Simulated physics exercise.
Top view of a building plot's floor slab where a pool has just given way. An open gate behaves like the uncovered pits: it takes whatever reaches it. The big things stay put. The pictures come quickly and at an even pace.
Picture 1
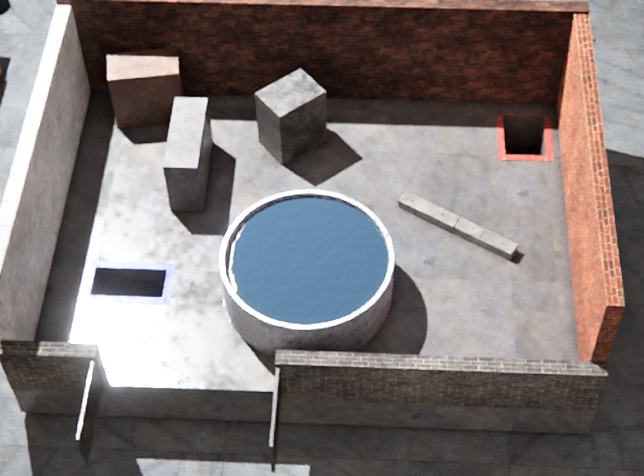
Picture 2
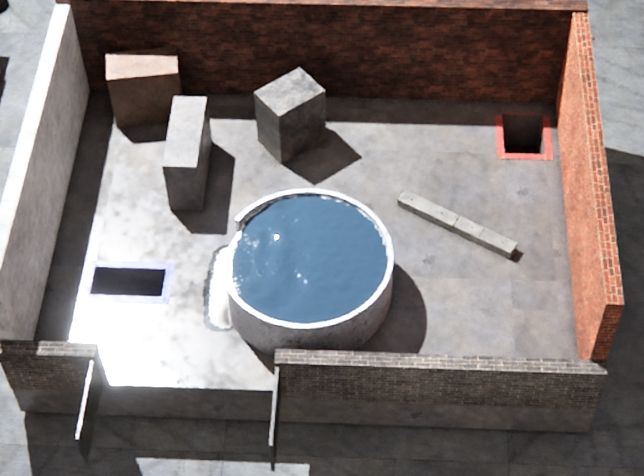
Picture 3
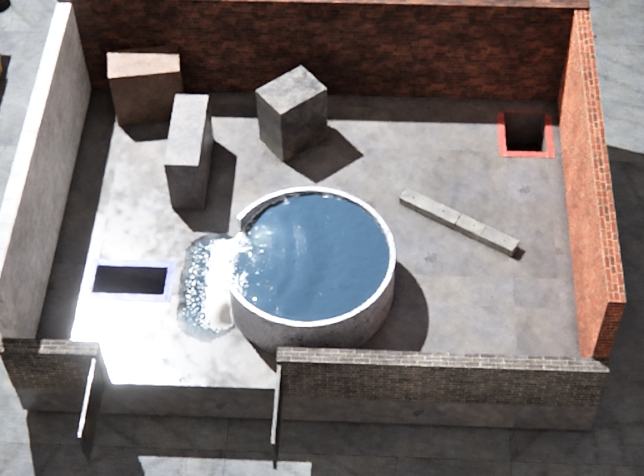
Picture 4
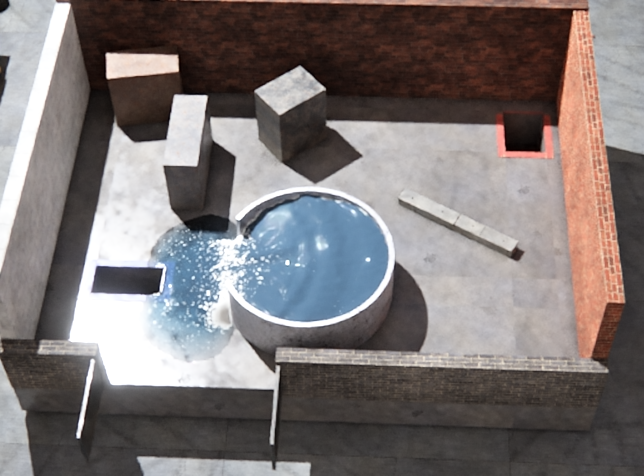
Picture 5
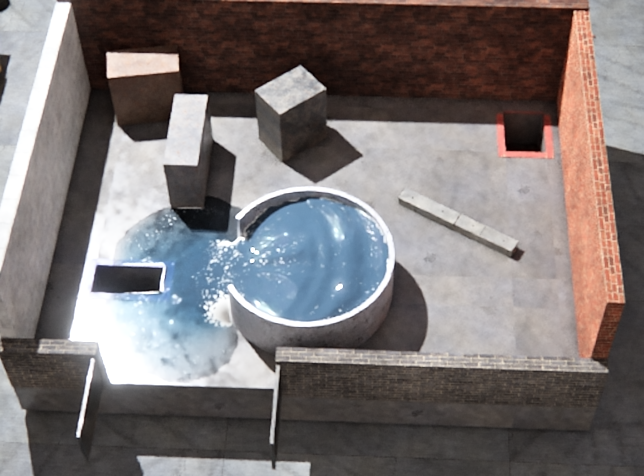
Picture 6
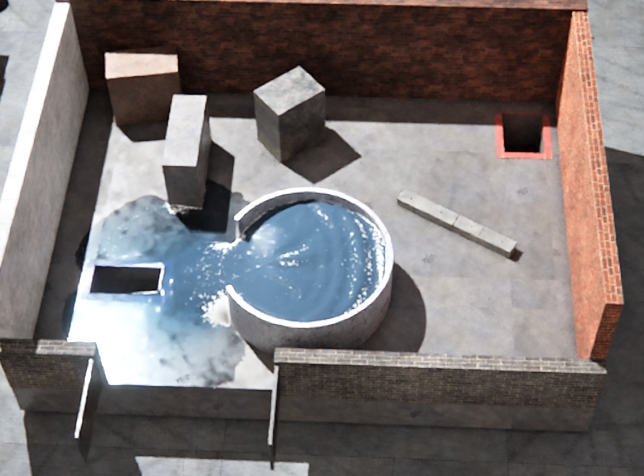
Water bursts from the left side of a round pool and spreads leftward around a dark pit.
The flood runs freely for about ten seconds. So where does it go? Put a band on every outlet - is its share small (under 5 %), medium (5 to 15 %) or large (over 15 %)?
In the end, the gate has a medium share, the red pit has a small share, the blue pit has a large share.
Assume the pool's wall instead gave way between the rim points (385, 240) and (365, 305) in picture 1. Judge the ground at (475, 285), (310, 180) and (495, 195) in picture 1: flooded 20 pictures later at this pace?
In the order asked: Sodden, out of reach, sodden.
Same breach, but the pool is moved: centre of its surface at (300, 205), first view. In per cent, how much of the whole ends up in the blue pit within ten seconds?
So the blue pit gets 35 in a hundred.
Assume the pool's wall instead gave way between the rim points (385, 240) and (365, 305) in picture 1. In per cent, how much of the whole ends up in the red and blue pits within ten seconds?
Per cent: Red 20, blue 0.
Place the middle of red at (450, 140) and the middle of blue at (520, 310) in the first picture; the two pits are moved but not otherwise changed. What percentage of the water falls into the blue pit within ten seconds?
The blue pit takes 0 per cent.
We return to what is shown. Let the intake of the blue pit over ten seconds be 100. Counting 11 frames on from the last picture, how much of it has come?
Roughly 30 percent.
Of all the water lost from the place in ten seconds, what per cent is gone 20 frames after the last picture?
Log: Around 45 %, estimated.
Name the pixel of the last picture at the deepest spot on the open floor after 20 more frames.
Deepest spot: Around (150, 92).
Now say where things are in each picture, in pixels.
In the first frame, the pool at (307, 259) is whole and still.
In the second frame, water pours out at (227, 277) and has run to a hidden place.
In the third frame, water pours out at (229, 276) and has run to (190, 331).
In the fourth frame, water pours out at (228, 278) and has run to (153, 337).
In the fifth frame, water pours out at (228, 278) and has run to (111, 331).
In the sixth frame, water pours out at (227, 278) and has run to (69, 321).
A moment on, water covers 25 % of the floor; the gate 1 %, the red pit 0 %, the blue pit 8 %.
Next, water covers 30 % of the floor; the gate 3 %, the red pit 0 %, the blue pit 14 %.
Then, water covers 30 % of the floor; the gate 5 %, the red pit 0 %, the blue pit 23 %.
Later, water covers 45 % of the floor; the gate 8 %, the red pit 0 %, the blue pit 35 %.
In the end, water covers 55 % of the floor; the gate 11 %, the red pit 1 %, the blue pit 48 %.
